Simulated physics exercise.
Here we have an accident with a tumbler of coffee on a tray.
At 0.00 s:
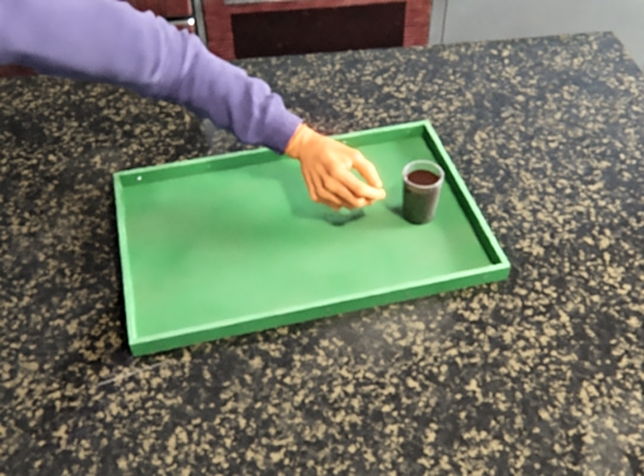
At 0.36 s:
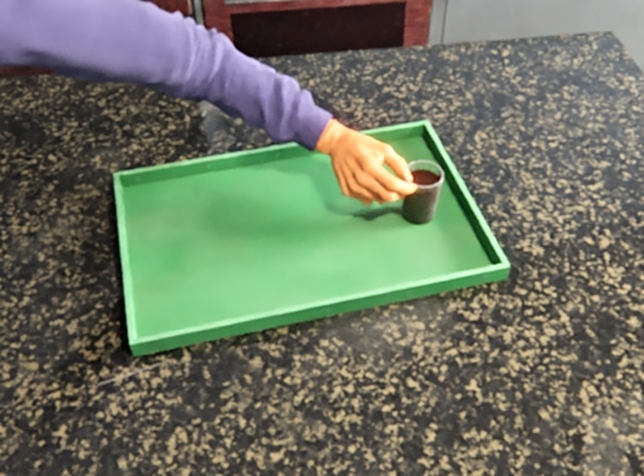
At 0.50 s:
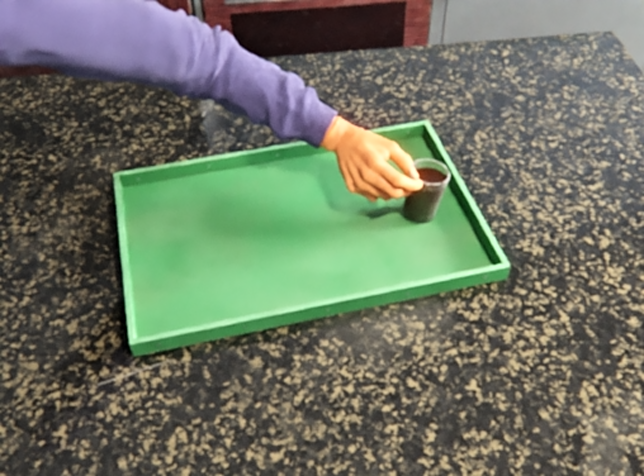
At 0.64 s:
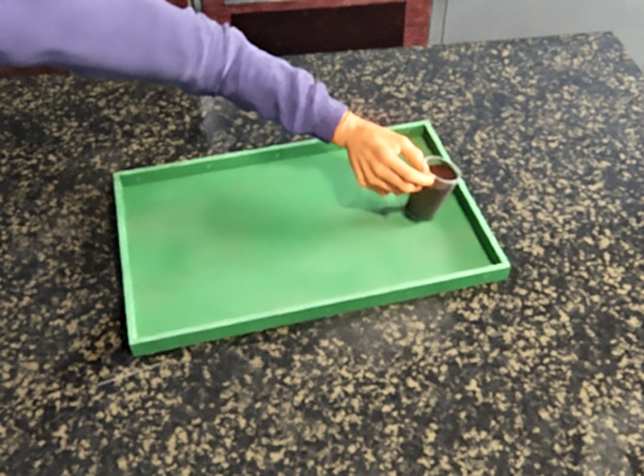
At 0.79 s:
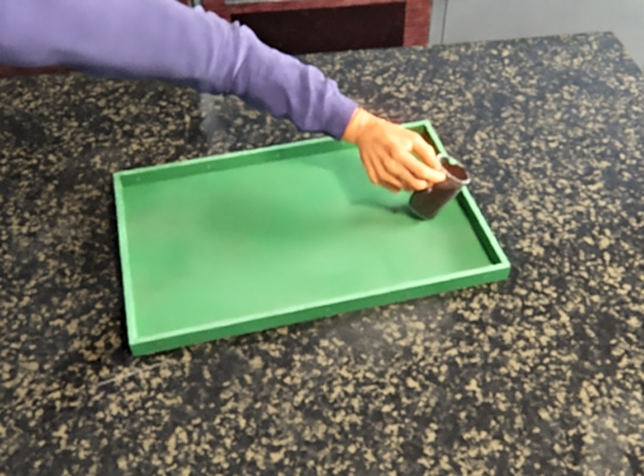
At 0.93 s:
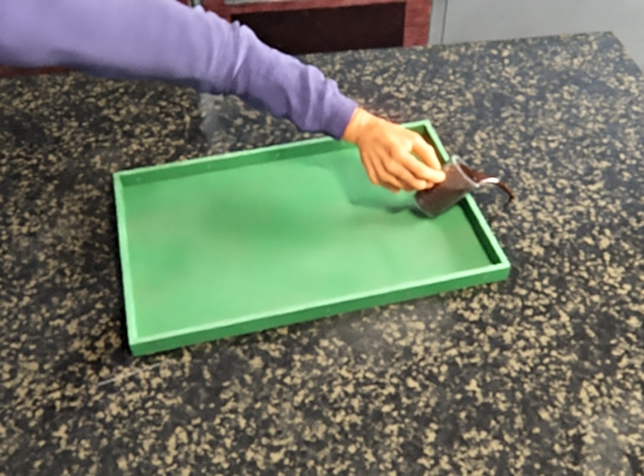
On a speckled dark countertop, a hand in a purple sleeve reaches right across a green tray to a tumbler of dark liquid and pushes its upper part, tilting it rightward until liquid pours over the rim.
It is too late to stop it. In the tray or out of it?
The spill escapes from the tray.
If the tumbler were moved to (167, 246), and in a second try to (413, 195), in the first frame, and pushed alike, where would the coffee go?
In the first try it stays in the tray; in the second it wets the top as well.
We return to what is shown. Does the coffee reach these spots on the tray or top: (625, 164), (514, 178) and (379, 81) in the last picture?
The first is soaked; the next soaked; the last dry.
By 1.5 s, the tumbler lies across the rim; the puddle covers about as much as a plate; the table is getting wet.
By 2.3 s, the puddle covers about as much as a tray; the table is getting wet.
By 3.6 s, the puddle covers about as much as a tray; the table is getting wet.
